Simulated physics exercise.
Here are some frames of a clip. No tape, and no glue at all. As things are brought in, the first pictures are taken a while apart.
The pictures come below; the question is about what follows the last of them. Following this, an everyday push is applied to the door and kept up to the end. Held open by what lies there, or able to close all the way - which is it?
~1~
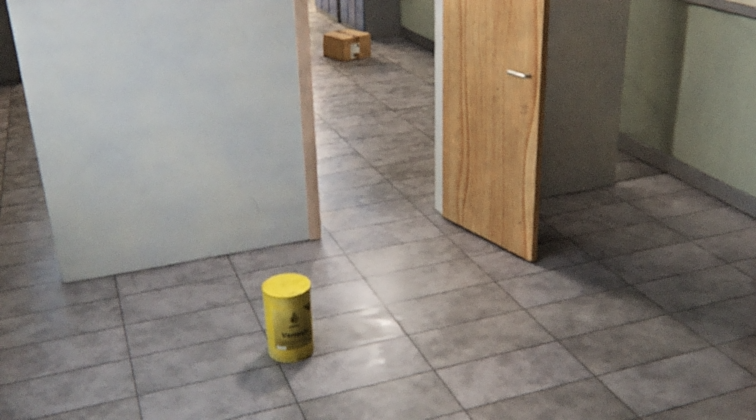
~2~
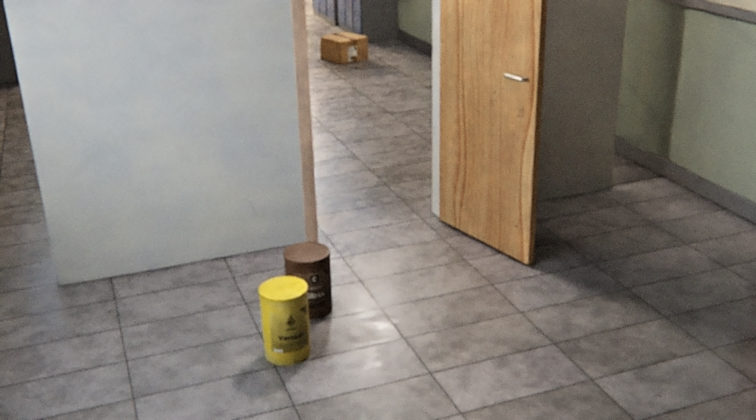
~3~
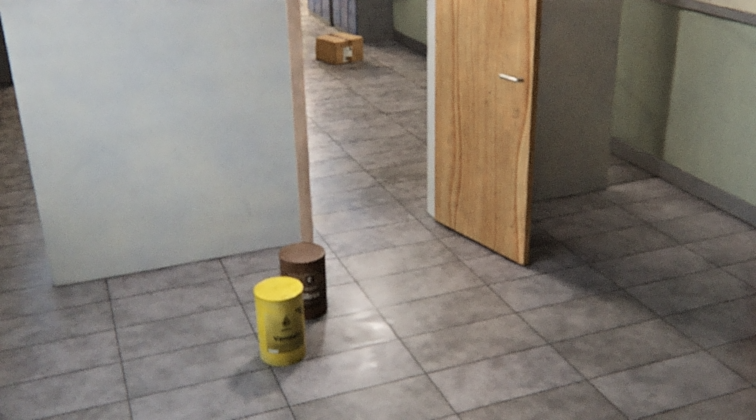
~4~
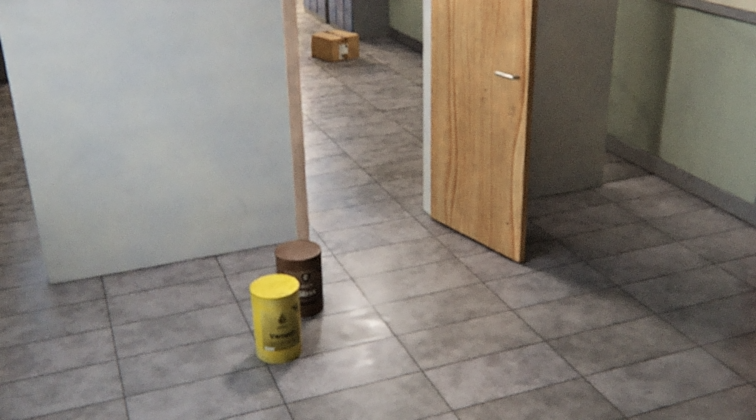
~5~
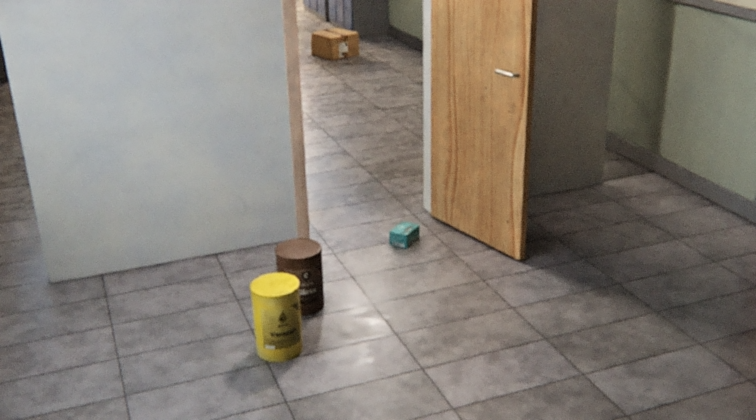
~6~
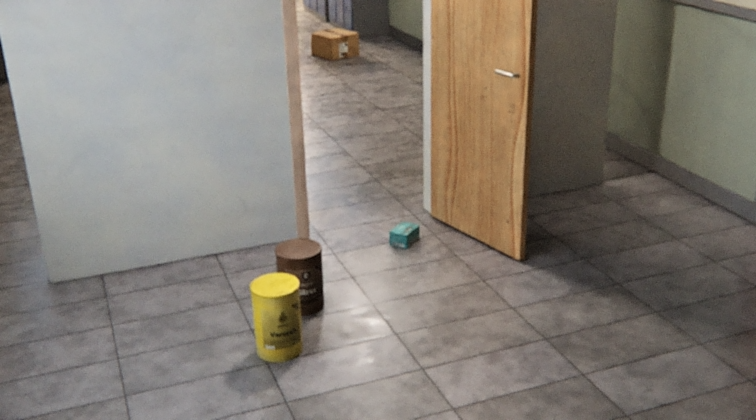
Chances are the door will go the distance.
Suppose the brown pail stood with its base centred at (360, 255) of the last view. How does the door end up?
It is held back then.
Then, 1.20 s later than the last frame, door at 70°.
Then, 2.00 s later than the last frame, door at 34°; turquoise box moved about its own width near (384, 231).
Then, 2.50 s later than the last frame, door at 10°; turquoise box moved well along near (366, 222).
When it is over, door at 0°; moved from the start, turquoise box; the other 2 as before. End places, in pixels of the last picture, turquoise box near (361, 216).
